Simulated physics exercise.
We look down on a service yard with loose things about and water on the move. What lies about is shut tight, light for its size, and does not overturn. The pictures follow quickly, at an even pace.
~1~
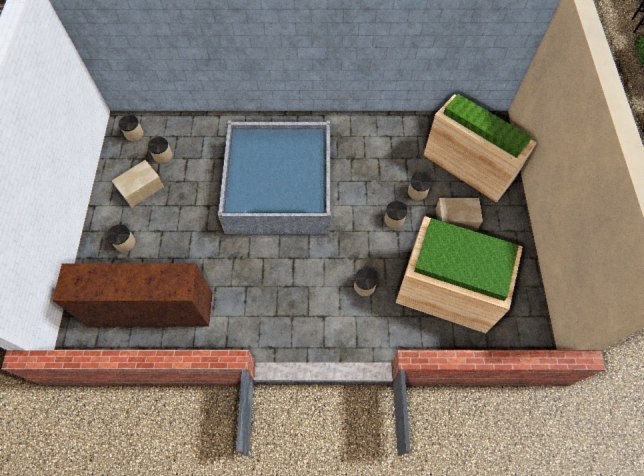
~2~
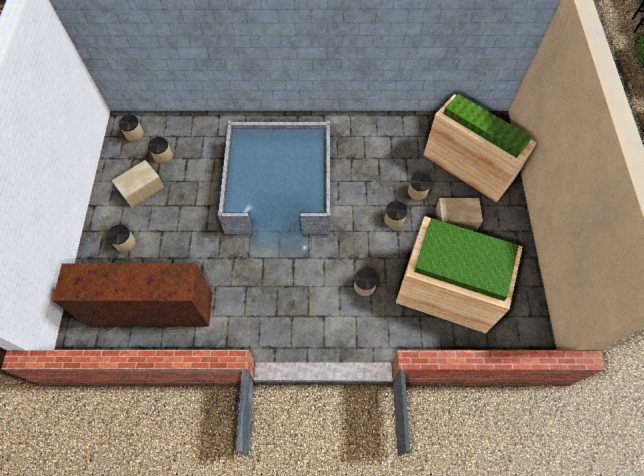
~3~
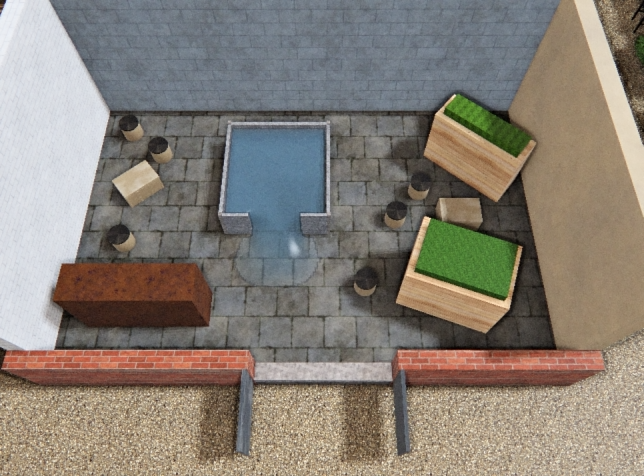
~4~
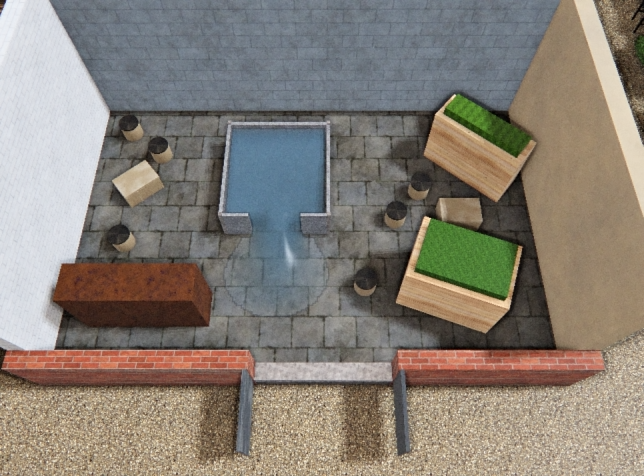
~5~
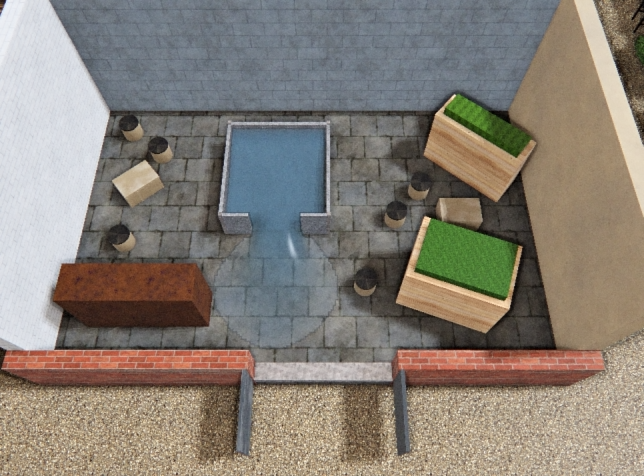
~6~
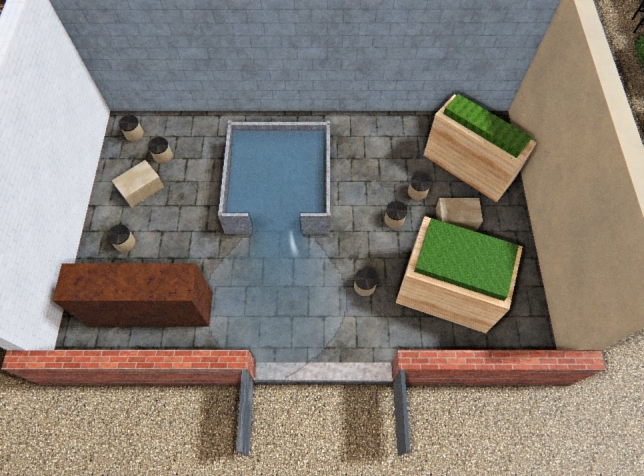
Water pouring through a gap in the front wall of a raised pool and spreading across grey paving toward a brick-walled gateway.
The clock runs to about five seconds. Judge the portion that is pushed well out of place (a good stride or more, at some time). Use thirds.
It is not even a third.
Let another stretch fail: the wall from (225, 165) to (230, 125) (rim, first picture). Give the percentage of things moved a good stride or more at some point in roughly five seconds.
Some 40 per cent.
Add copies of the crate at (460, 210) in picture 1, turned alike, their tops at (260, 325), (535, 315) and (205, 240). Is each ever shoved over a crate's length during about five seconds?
In turn: Yes, no, no.
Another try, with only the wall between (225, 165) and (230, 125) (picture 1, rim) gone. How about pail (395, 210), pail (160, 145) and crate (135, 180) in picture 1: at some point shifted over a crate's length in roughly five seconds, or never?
One after the other: No, that far or more, moved that far.
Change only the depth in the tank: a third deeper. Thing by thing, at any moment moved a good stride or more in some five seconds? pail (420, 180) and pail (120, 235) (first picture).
One after the other: Not that far, shifted that much.
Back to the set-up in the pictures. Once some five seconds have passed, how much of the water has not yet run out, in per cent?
About 62 per cent.
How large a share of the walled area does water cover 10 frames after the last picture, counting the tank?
Some 35 per cent.
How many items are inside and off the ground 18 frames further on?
The number is 0.
A moment on, 0 of 8 are well off their spots; 0 afloat.
Next, 0 of 8 are well off their spots; 0 afloat.
Later, 0 of 8 are well off their spots; 0 afloat.
In the end, 0 of 8 are well off their spots, and 0 have been at some point; 0 afloat.
